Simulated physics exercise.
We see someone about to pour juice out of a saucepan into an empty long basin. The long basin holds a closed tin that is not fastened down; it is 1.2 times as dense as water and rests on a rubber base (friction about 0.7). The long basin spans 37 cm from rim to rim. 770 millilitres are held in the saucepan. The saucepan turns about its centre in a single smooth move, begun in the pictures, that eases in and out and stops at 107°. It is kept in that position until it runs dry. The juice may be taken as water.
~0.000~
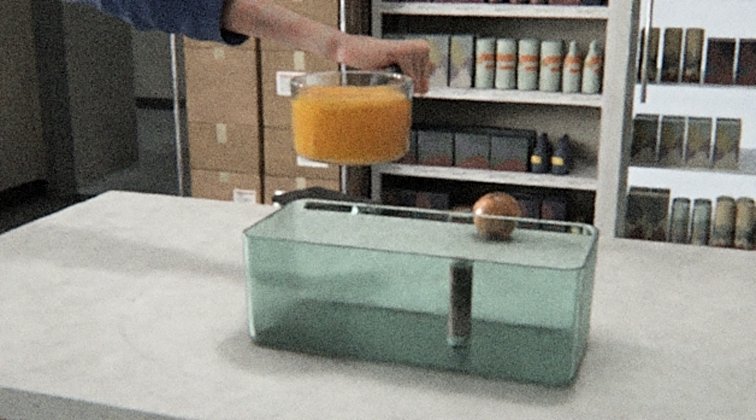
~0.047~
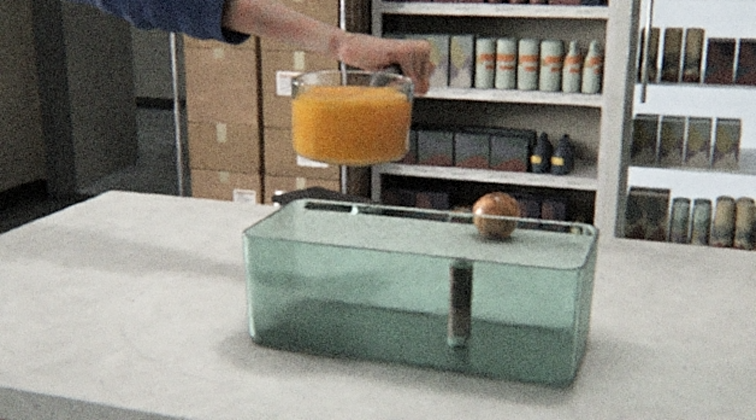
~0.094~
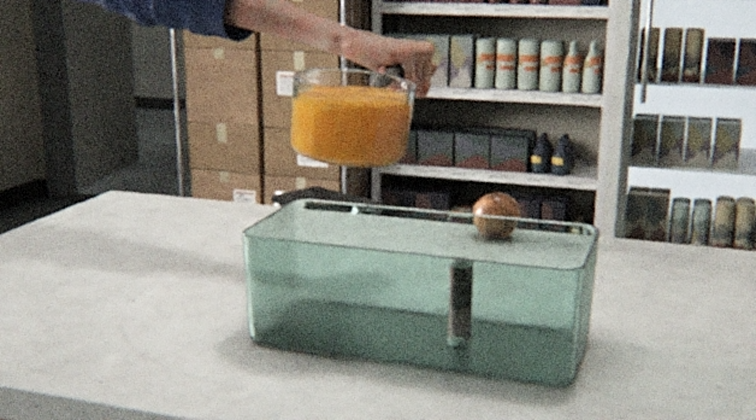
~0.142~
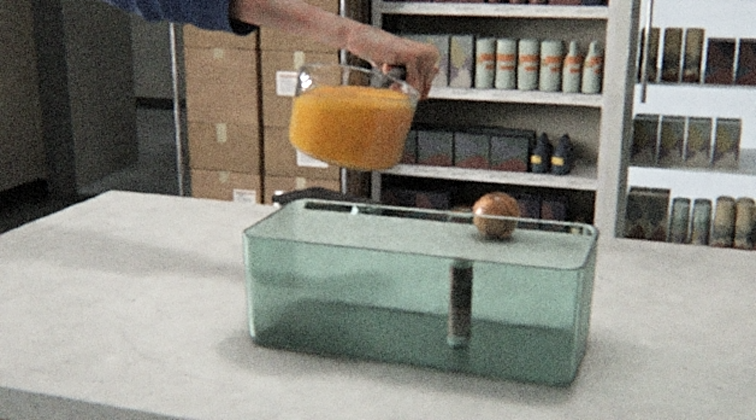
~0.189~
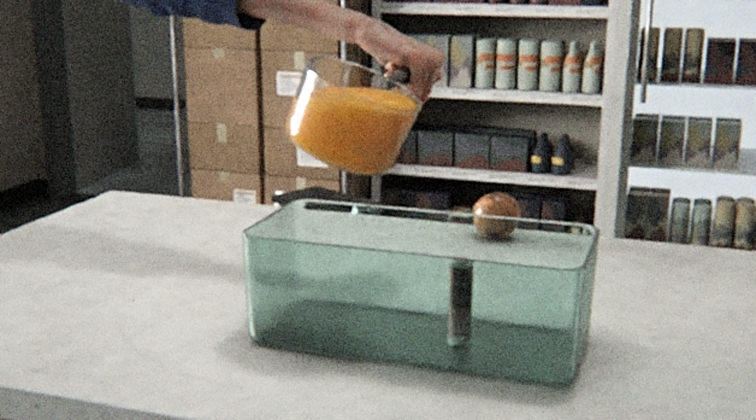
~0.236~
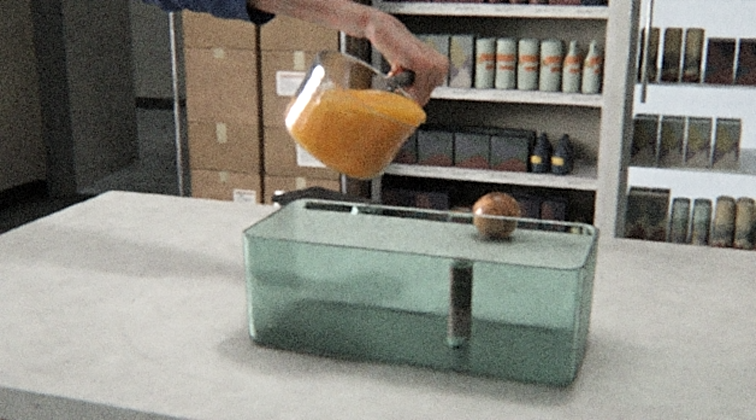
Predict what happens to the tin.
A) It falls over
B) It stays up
Option A: It falls over.
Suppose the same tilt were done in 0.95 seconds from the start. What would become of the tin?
After the tilt, the tin has tipped over.
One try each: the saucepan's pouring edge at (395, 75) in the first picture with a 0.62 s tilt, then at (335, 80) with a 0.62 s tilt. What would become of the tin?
The tin overturns the first time and stays vertical the second time.
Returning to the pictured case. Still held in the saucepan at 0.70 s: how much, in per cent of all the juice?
What remains is about 6 percent of it all.
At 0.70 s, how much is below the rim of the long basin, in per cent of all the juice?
88 %, more or less.
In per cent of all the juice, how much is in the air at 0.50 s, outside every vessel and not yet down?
Estimate: About 36 % of all of it.
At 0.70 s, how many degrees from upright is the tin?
About 5 degrees from upright.
By 0.50 s the tilt is 98° and 34 per cent is still to pour; the tin stands where it began.
By 0.70 s the tilt is 107° and 6 per cent is still to pour; the tin stands 2 cm from where it began.
By 0.90 s the tilt is 107° and 0 per cent is still to pour; the tin lies on its side.
By 1.12 s the tilt is 107° and 0 per cent is still to pour; the tin lies on its side.
At rest the tin lies on its side.
